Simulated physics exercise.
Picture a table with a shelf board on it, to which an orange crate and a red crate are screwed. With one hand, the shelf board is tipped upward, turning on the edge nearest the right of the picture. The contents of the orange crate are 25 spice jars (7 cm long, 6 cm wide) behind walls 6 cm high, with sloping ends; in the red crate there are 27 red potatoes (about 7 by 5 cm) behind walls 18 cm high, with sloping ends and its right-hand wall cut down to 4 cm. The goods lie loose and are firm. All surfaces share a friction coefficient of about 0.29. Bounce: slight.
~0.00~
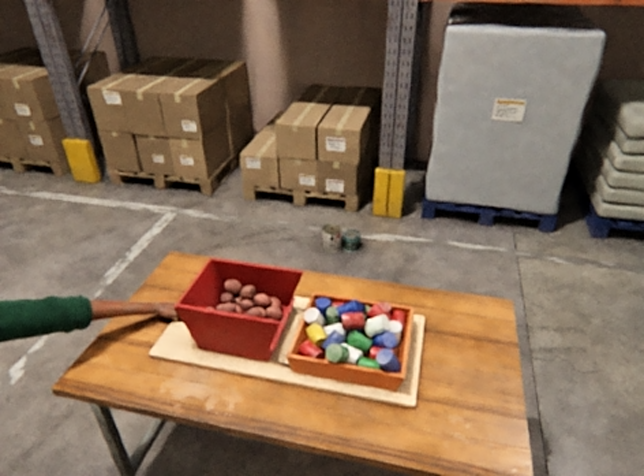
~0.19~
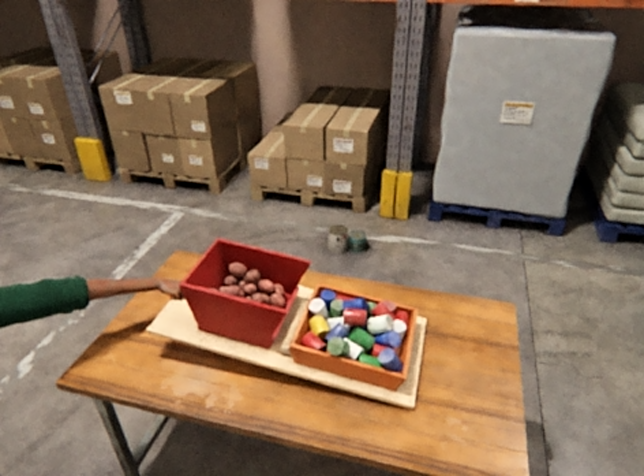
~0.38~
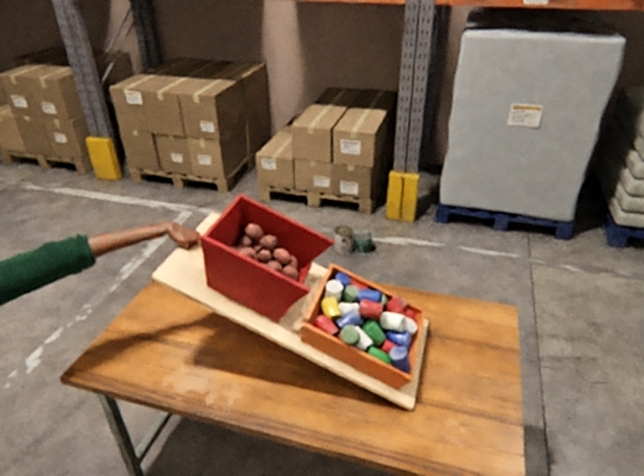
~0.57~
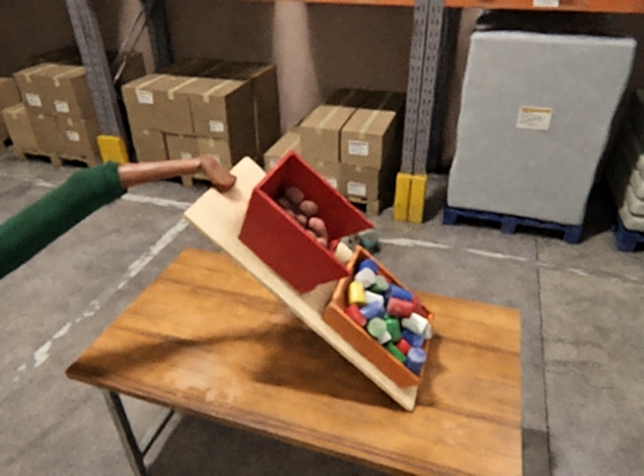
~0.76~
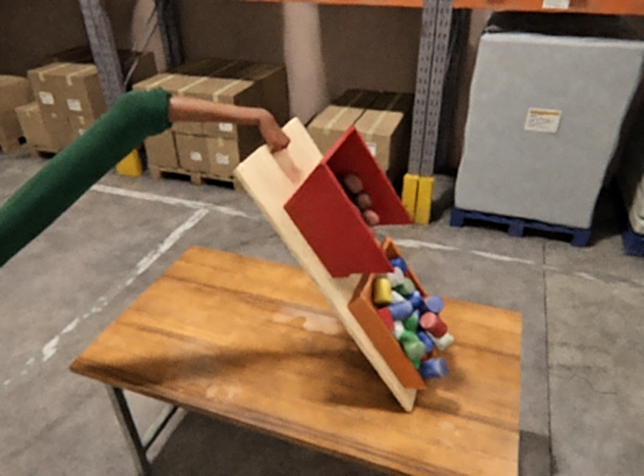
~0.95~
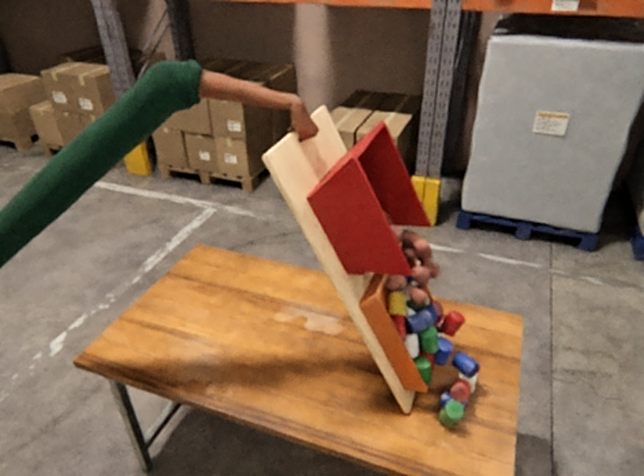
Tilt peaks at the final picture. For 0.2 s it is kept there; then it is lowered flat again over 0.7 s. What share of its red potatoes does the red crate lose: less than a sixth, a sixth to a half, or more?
I'd say it will hang on to under half of them.
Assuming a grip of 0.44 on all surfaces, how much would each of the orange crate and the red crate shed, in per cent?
Then the orange crate sheds 80 per cent, while the red crate sheds 70 per cent.
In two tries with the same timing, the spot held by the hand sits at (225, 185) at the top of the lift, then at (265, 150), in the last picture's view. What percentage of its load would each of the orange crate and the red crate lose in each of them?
The orange crate would lose 40 per cent in the first try and 70 per cent in the second, the red crate 30 and then 40 per cent.
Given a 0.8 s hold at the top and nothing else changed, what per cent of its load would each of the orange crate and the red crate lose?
That would cost orange crate 90 per cent of its load and red crate 90 per cent.
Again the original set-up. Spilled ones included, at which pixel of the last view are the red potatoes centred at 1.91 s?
Pixel (398, 342), give or take.
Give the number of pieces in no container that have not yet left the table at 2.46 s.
About 12.
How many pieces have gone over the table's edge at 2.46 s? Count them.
Piece count: Some 20.
After 1.19 s, tilt 61°; orange crate 15 in, 10 out and red crate 13 in, 14 out.
After 1.49 s, tilt 32°; orange crate 5 in, 20 out and red crate 6 in, 21 out.
After 1.91 s, tilt 0°; orange crate 5 in, 20 out and red crate 5 in, 22 out.
Final count (at 2.46 s), orange crate 5 in, 20 out and red crate 5 in, 22 out. Asked share, 22 of 27, 81 per cent.
